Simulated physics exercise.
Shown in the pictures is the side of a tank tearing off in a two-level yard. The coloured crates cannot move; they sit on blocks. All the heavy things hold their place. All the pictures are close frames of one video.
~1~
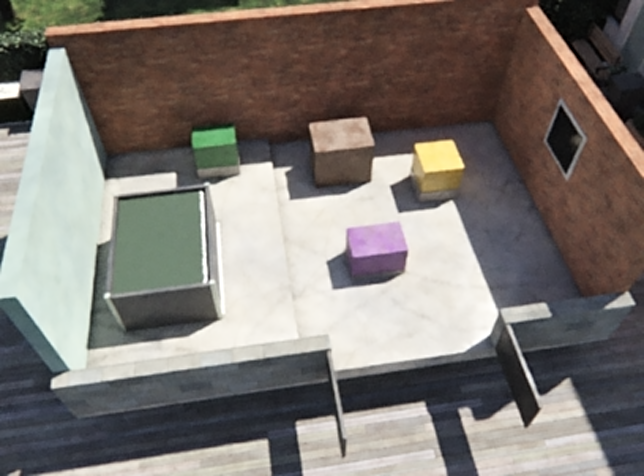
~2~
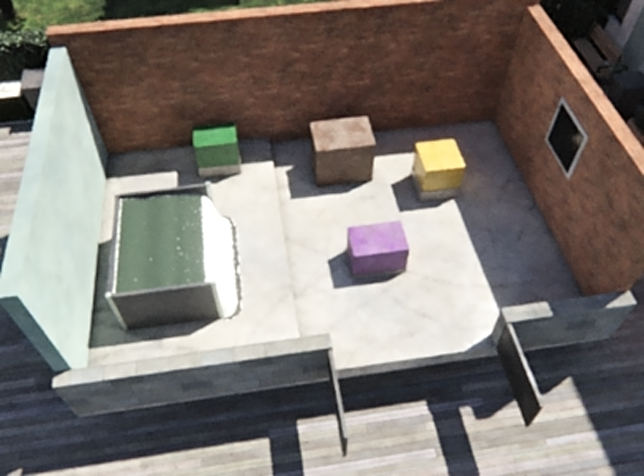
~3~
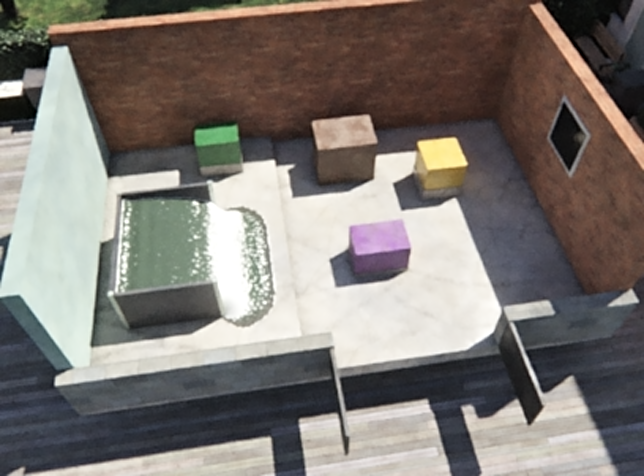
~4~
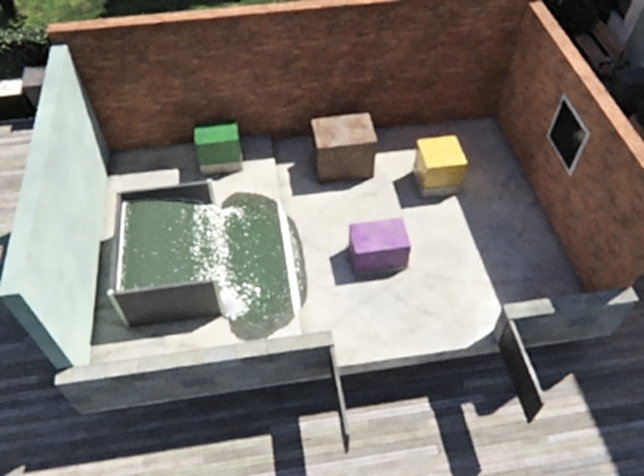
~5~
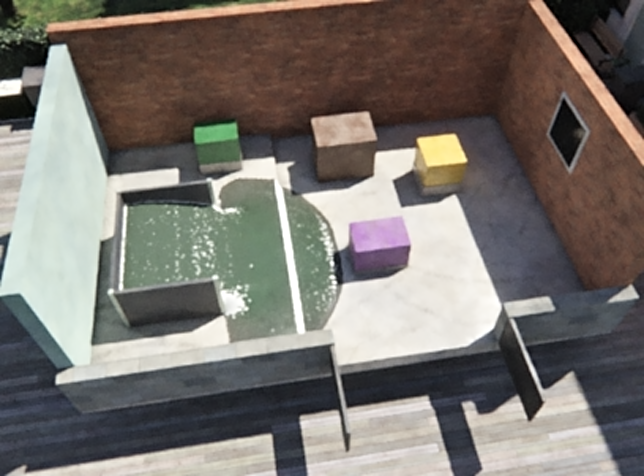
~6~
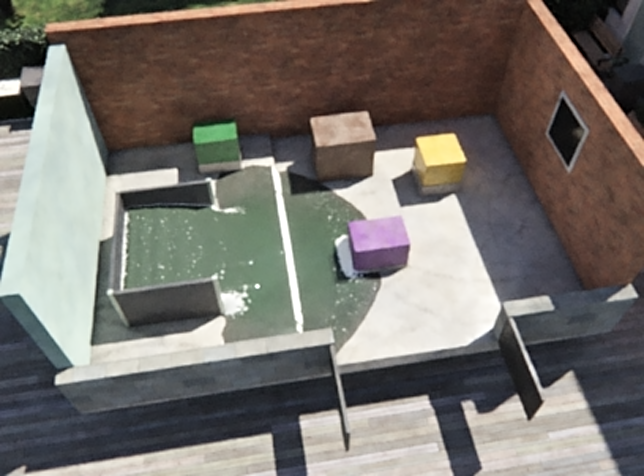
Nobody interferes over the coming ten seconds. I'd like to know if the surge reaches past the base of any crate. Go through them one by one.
One by one: I expect the green crate to stay untouched, I expect the yellow crate to be touched by the water, I expect the purple crate to be touched by the water.
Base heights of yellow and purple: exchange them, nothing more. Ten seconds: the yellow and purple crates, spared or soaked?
In short, yellow is inundated; purple is inundated.
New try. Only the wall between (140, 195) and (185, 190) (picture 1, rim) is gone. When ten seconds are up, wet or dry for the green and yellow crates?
As I see it, green is doused and yellow stays clear.
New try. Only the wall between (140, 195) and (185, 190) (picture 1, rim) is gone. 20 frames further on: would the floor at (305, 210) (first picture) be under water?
Submerged.
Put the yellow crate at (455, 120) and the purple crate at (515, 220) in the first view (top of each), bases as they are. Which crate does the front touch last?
Green one.
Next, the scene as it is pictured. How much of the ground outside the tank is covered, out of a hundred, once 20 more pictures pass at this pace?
It should be close to 70 %.
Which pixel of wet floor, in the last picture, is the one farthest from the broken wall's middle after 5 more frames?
About (511, 194).
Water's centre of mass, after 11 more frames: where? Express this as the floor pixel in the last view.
Close to (333, 242), I reckon.
A moment on, water covers 50 % of the floor; the green crate water round its plinth, the yellow crate water round its plinth, the purple crate water round its plinth.
Next, water covers 65 % of the floor; the green crate water round its plinth, the yellow crate water round its plinth, the purple crate water round its plinth.
Then, water covers 70 % of the floor; the green crate water round its plinth, the yellow crate water round its plinth, the purple crate water round its plinth.
Later, water covers 70 % of the floor; the green crate water round its plinth, the yellow crate water round its plinth, the purple crate water round its plinth.
In the end, water covers 70 % of the floor; the green crate stayed above the water, the yellow crate was topped, the purple crate was topped.
